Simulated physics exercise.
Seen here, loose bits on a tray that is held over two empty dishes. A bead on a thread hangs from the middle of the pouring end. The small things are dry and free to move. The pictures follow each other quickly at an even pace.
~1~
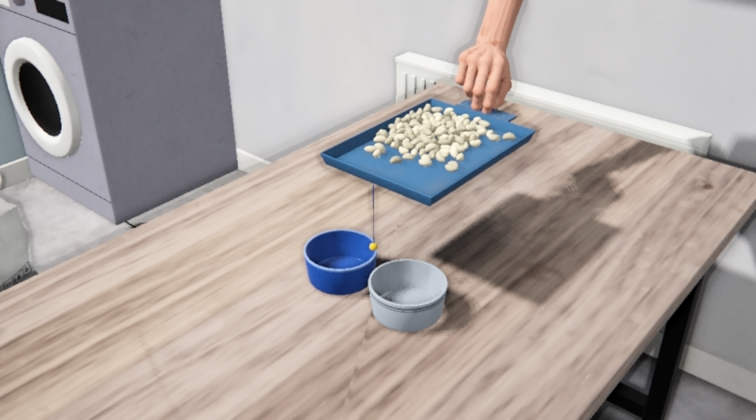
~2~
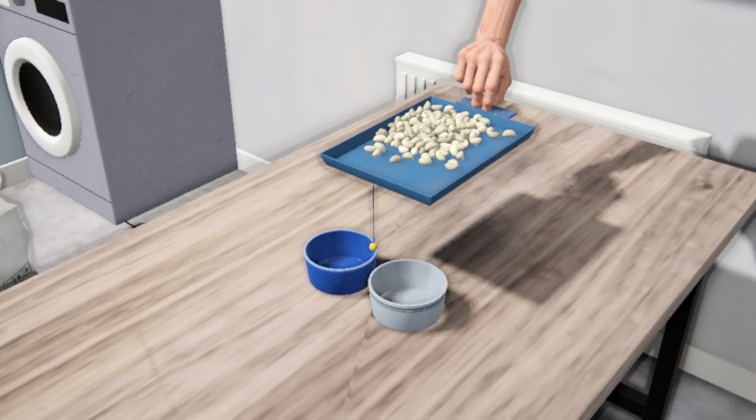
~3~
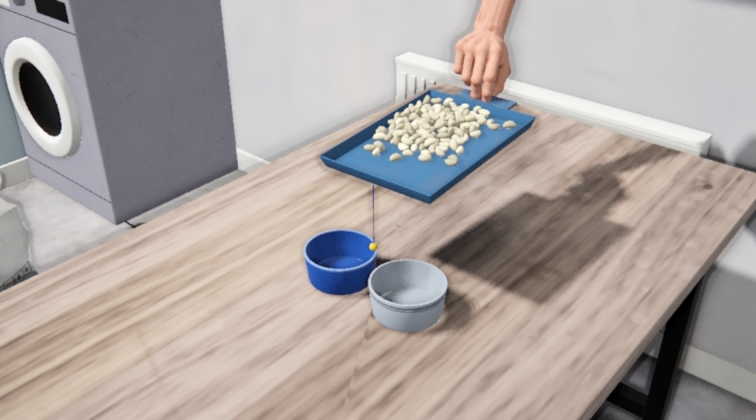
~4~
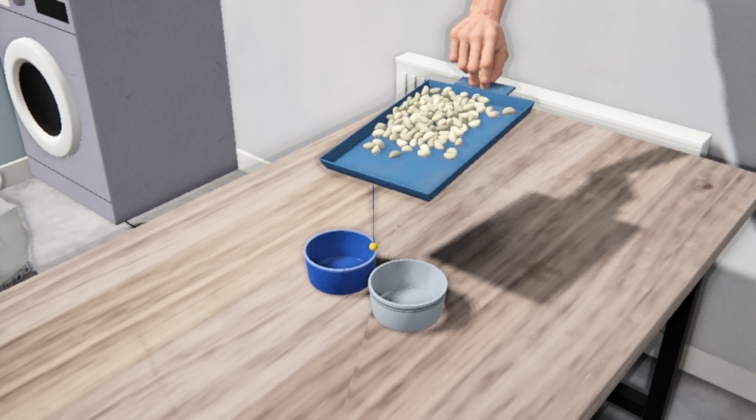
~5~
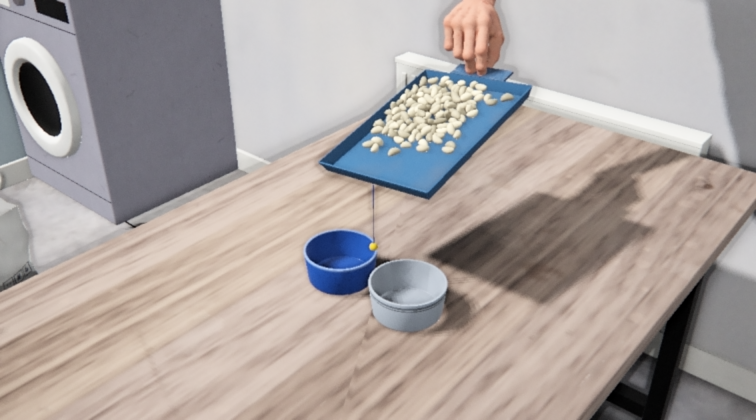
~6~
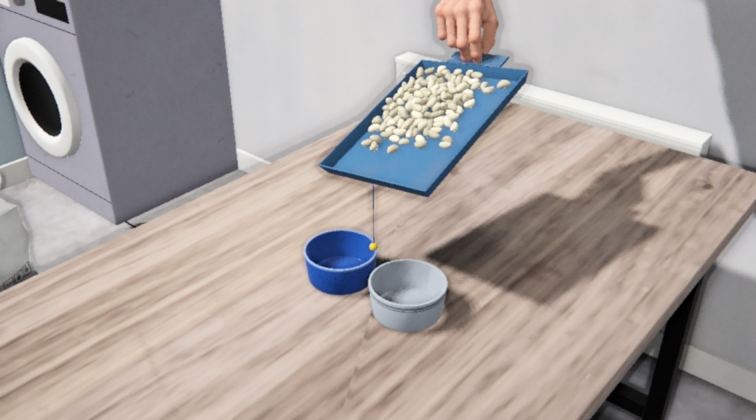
A hand reaches in from the top over a pale wooden table, seen from above at an angle by a still camera, with a grey washing machine at left and a white radiator behind. It holds a blue tray of white beans above two empty dishes, blue at left and grey at right, a yellow bead hanging between. The hand steadily raises the tray's far end, tilting it toward the dishes and slightly leftward.
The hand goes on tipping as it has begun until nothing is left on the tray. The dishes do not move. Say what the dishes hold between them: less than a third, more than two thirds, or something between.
The two hold between a third and two thirds of the load.
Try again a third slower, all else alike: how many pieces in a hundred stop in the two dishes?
Near 60 %.
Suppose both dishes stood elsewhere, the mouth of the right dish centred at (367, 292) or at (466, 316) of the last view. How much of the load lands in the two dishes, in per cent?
First some 60, then 0 per cent.
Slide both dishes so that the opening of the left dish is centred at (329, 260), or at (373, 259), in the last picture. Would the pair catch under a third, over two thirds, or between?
One: One to two thirds. Two: Under a third.
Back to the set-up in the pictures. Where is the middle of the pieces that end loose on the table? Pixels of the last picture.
Close to (257, 281).
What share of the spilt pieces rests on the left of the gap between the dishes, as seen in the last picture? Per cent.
It comes to 100 per cent or so.
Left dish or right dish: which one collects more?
The winner is left.
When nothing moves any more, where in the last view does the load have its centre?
Around (316, 273).
Soon after the last picture, tray tipped steeply; most on the tray; a stray few in the left dish; about a quarter in the air.
A little later, tray tipped past a quarter turn; a stray few on the tray; about half in the left dish; about half outside both; a small part in the air.
Later still, tray tipped past a quarter turn; about half in the left dish; about half outside both.
At rest, tray tipped past a quarter turn; none in the right dish; about half in the left dish; about half outside both.
